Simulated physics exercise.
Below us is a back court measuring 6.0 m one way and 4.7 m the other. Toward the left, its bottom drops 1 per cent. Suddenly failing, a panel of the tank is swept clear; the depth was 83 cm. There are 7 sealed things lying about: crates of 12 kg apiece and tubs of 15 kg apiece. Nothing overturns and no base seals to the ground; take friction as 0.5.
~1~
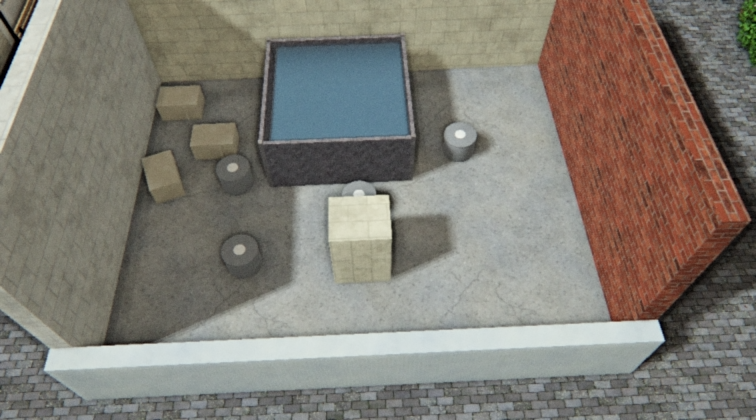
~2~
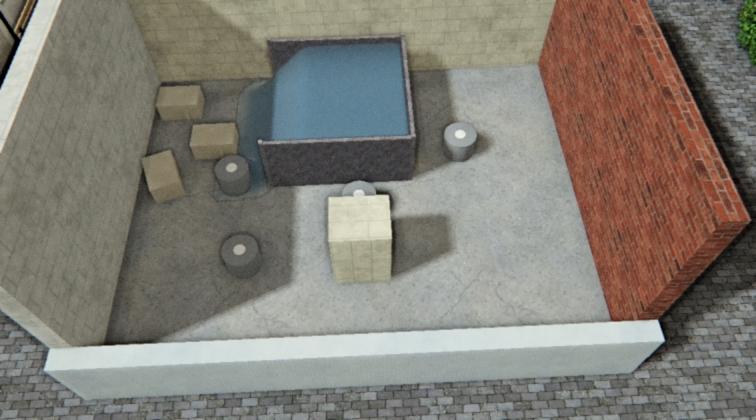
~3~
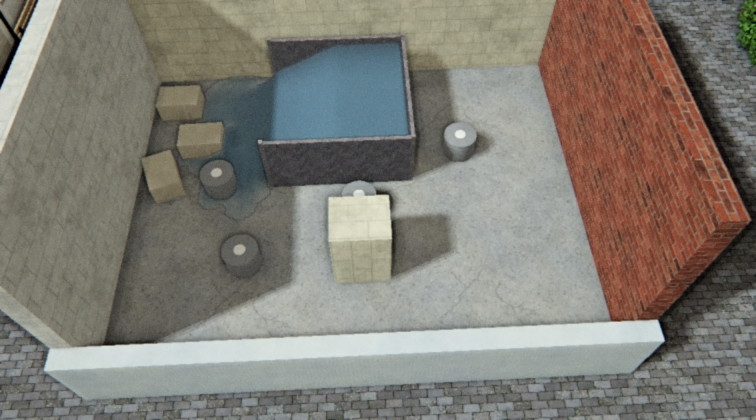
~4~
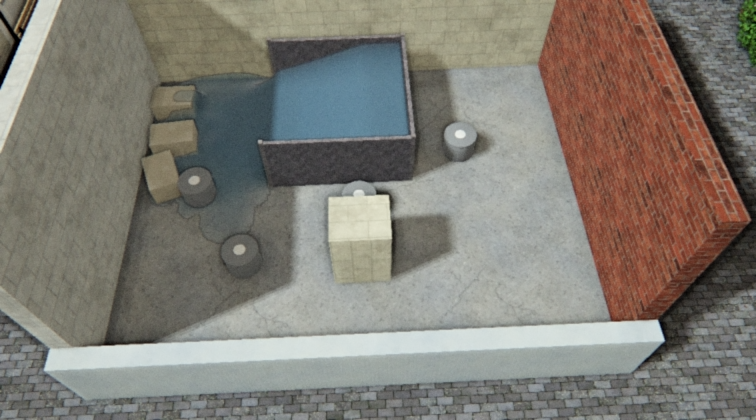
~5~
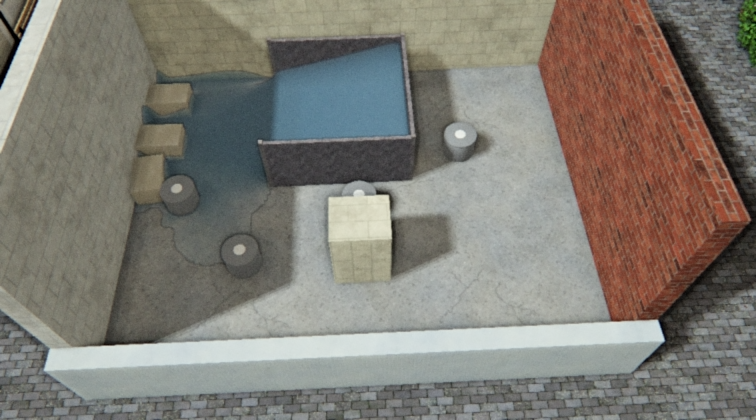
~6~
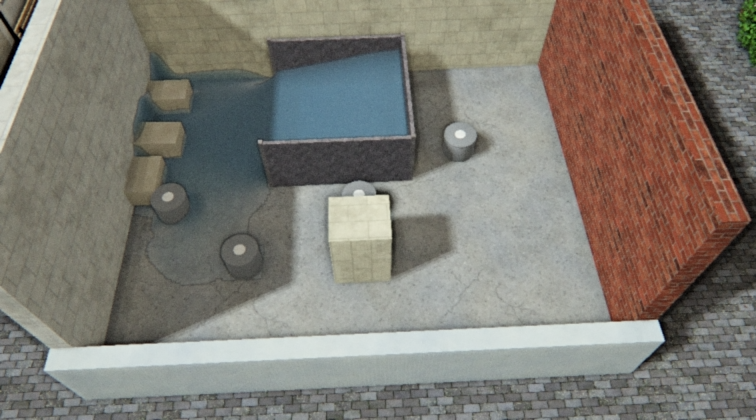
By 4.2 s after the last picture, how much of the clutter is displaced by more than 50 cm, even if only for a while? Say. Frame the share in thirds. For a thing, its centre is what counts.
That comes to two thirds or more.
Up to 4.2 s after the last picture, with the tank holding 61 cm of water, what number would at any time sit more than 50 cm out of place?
So the tally would be 5.
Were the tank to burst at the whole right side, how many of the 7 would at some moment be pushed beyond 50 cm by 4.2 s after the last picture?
Count: 1.
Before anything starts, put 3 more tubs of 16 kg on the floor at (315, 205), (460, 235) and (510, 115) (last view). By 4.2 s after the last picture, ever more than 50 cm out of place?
Order as given: Stays inside it, stays inside it, stays inside it.
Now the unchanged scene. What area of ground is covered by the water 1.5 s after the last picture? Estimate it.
Close to 12 m2, I'd say.
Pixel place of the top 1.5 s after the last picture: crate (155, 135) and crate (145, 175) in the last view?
I'd say close to (144, 218) and close to (124, 307).
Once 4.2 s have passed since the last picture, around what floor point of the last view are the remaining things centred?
Averaged position, last view: Near pixel (385, 219).
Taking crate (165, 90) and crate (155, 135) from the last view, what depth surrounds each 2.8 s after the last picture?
About 19 and 21 cm.
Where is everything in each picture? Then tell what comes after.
A tub at (233, 168) rests on the ground; a crate at (213, 134) rests on the ground; 3.6 m2 under water; 0 of 7 have shifted, in the first frame.
A tub at (232, 168) rests on the ground; a crate at (213, 134), on the bottom; water covers 4.7 m2; 0 of 7 have shifted, in the second frame.
A tub at (217, 173), on the bottom, 22 cm from its start; a crate at (200, 134), on the bottom, 18 cm from its start; 6.1 m2 under water; 2 of 7 have shifted, in the third frame.
A tub at (195, 181), on the bottom, 53 cm from its start; a crate at (171, 132) rests on the ground, 58 cm from its start; water covers 7.6 m2; 3 of 7 have shifted, in the fourth frame.
A tub at (177, 189), on the bottom, 78 cm from its start; a crate at (159, 135) floats, 75 cm from its start; 8.6 m2 under water; 4 of 7 have shifted, in the fifth frame.
A tub at (168, 197) rests on the ground, 92 cm from its start; a crate at (157, 133) floats, 74 cm from its start; 9.2 m2 under water; 4 of 7 have shifted, in the sixth frame.
Then, 0.4 s after the last picture 2 of 7 are over 50 cm from their spots; 3 afloat.
Then, 1.5 s after the last picture 3 of 7 are over 50 cm from their spots; 4 afloat.
Then, 2.8 s after the last picture 5 of 7 are over 50 cm from their spots; 4 afloat.
Then, 4.2 s after the last picture 5 of 7 are over 50 cm from their spots, and 5 have been at some point; 4 afloat.
